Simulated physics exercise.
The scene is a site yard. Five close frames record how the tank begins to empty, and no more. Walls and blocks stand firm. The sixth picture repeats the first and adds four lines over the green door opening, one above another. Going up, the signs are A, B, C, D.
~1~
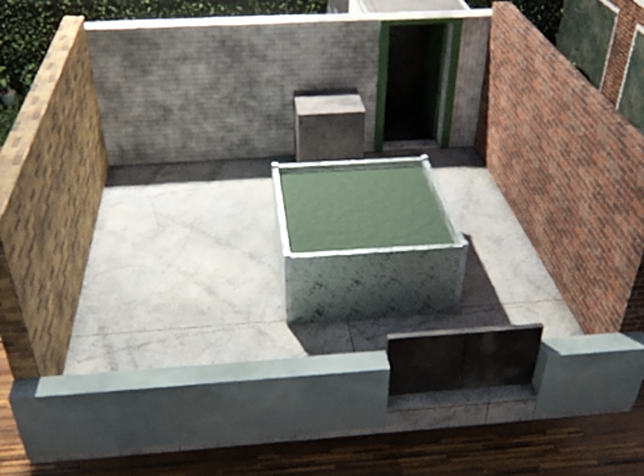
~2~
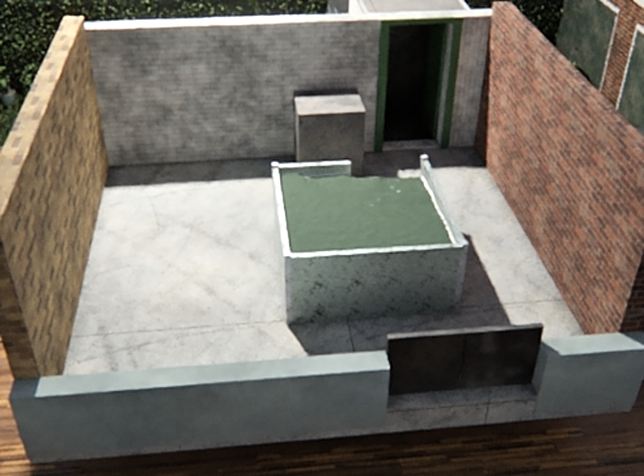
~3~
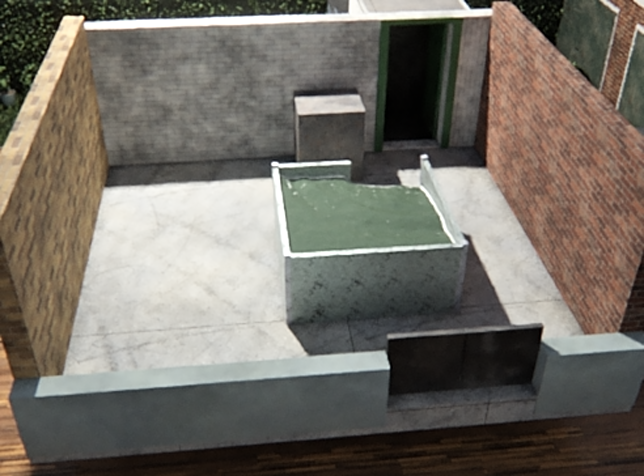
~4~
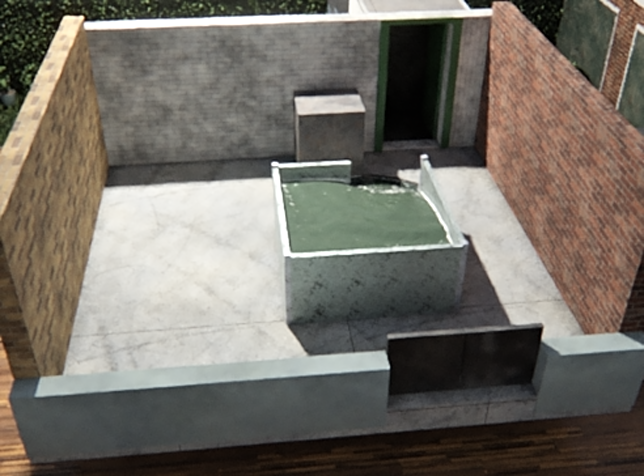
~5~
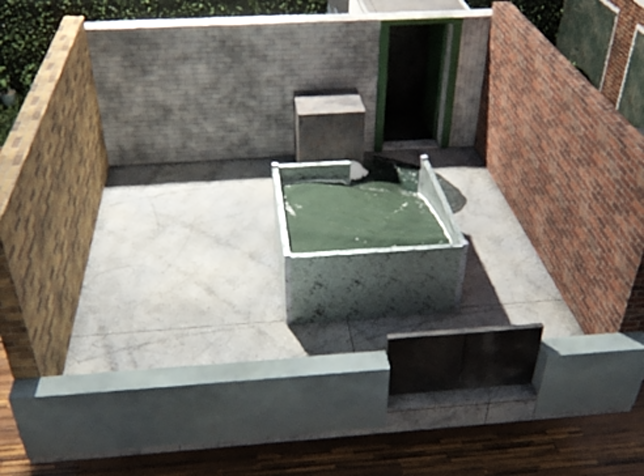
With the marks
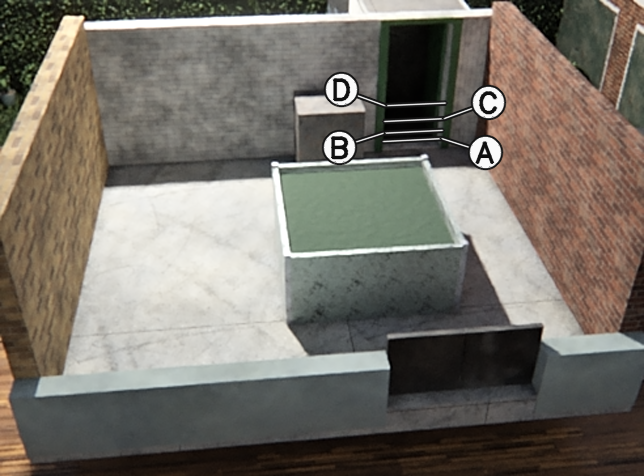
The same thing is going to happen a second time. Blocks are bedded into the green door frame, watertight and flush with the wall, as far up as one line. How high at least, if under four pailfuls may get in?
The answer is mark C.
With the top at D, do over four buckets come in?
No, not at all.
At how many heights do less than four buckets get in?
Two of them.
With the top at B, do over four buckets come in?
Yes, it does.
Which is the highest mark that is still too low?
That would be B.
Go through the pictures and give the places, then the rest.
In the first frame, water in the tank at rest, its middle at (362, 208); foot of the green doorway at (411, 149); shut gate at (464, 341).
In the second frame, water covers 1 % of the ground, its front hidden from here.
In the third frame, water covers 4 % of the ground, its front hidden from here.
In the fourth frame, water covers 7 % of the ground, its front hidden from here.
In the fifth frame, 12 % of the ground under water, visible out to (373, 157).
In white, A at (412, 140); B at (413, 131); C at (414, 120); D at (415, 104); from the bottom up A, B, C, D.
With A, dozens of bucketfuls pour in.
With B, about 11 bucketfuls get in.
With C, a splash gets over, under a bucket.
With D, nothing gets over.
